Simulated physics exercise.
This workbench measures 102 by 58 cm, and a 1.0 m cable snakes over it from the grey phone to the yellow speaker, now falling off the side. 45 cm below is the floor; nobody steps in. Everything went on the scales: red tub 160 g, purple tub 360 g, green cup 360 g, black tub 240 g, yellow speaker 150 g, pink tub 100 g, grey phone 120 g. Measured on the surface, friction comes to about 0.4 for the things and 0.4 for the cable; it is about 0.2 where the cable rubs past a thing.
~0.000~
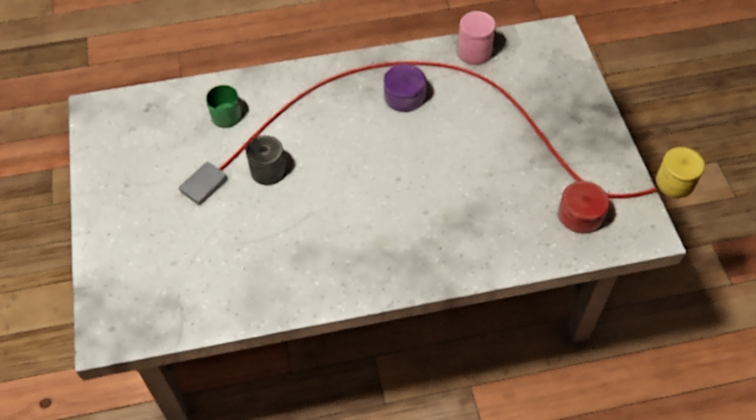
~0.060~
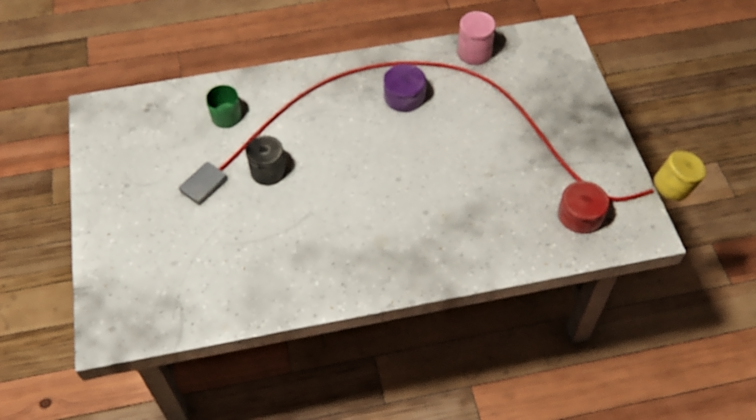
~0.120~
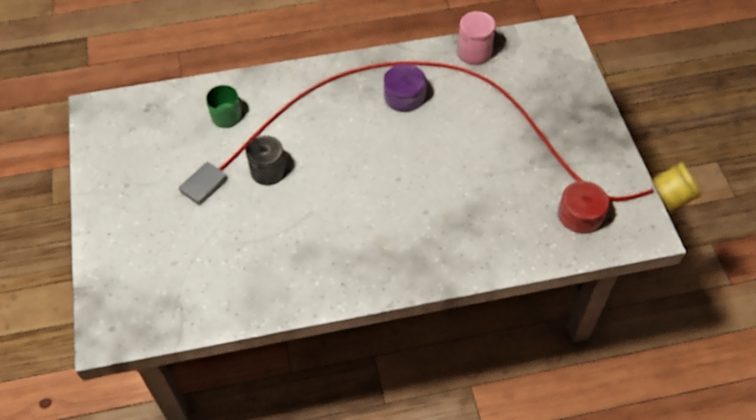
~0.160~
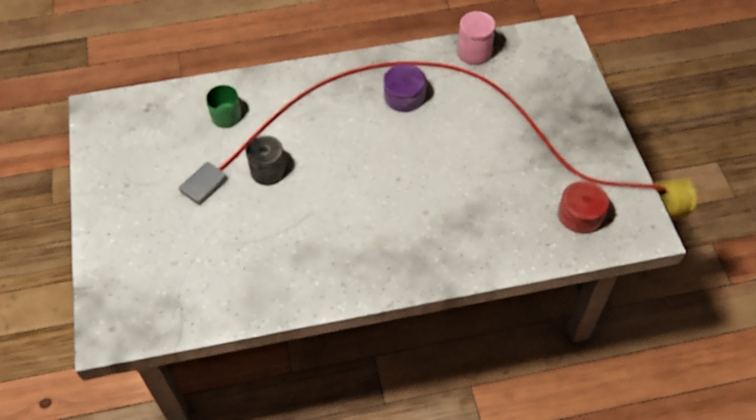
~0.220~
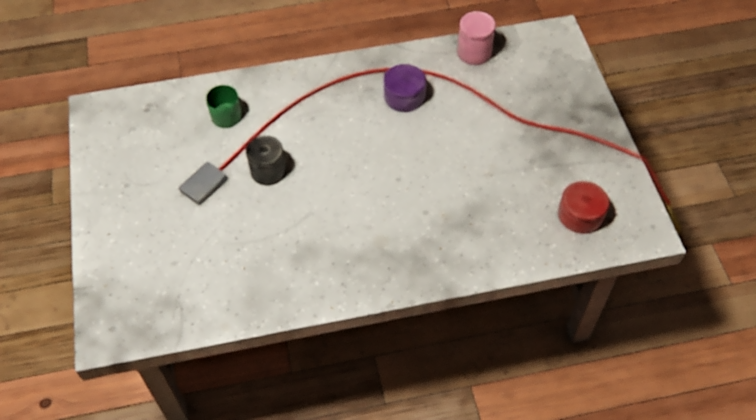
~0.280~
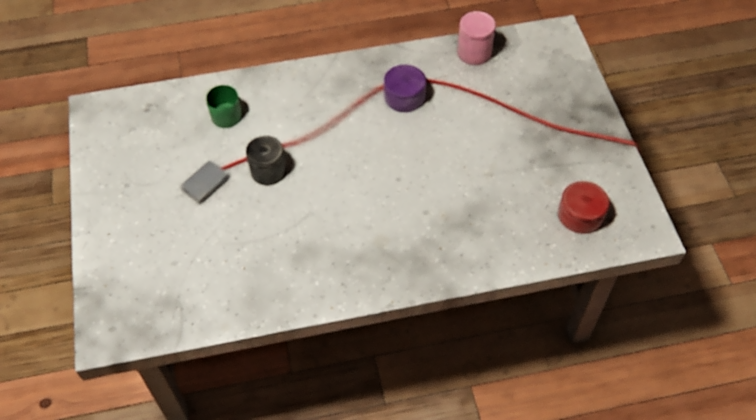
A yellow cylinder tips over the right edge of a pale, marbled workbench above a wooden plank floor, drops out of sight, and draws its red cable after it, while the high, angled view stays still. The cable's arc flattens past the purple tub and shifts against the black tub near the grey phone at left. Green cup, pink tub and red tub stay put.
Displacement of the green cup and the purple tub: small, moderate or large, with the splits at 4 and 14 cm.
Green cup: Small, purple tub: Small.
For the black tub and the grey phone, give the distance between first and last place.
Black tub: 0 cm; grey phone: 10 cm.
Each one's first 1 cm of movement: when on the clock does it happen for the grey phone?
The grey phone gets there at 0.30 seconds.
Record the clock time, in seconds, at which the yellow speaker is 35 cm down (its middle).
Roughly 0.90 s.
At 0.5 s, the cable's tail end at (253, 160); yellow speaker over the edge, grey phone 6 cm off its start.
At 0.7 s, the cable's tail end at (254, 157); yellow speaker over the edge, grey phone 7 cm off its start.
At 1.0 s, the cable's tail end at (255, 152); yellow speaker over the edge, grey phone 8 cm off its start at (233, 154).
At 1.2 s, the cable's tail end at (270, 141); yellow speaker over the edge, grey phone 11 cm off its start.
At 2.4 s, the cable's tail end at (274, 139); purple tub 1 cm off its start at (406, 82), green cup 0 cm off its start at (222, 97), yellow speaker over the edge, grey phone 12 cm off its start at (253, 143).
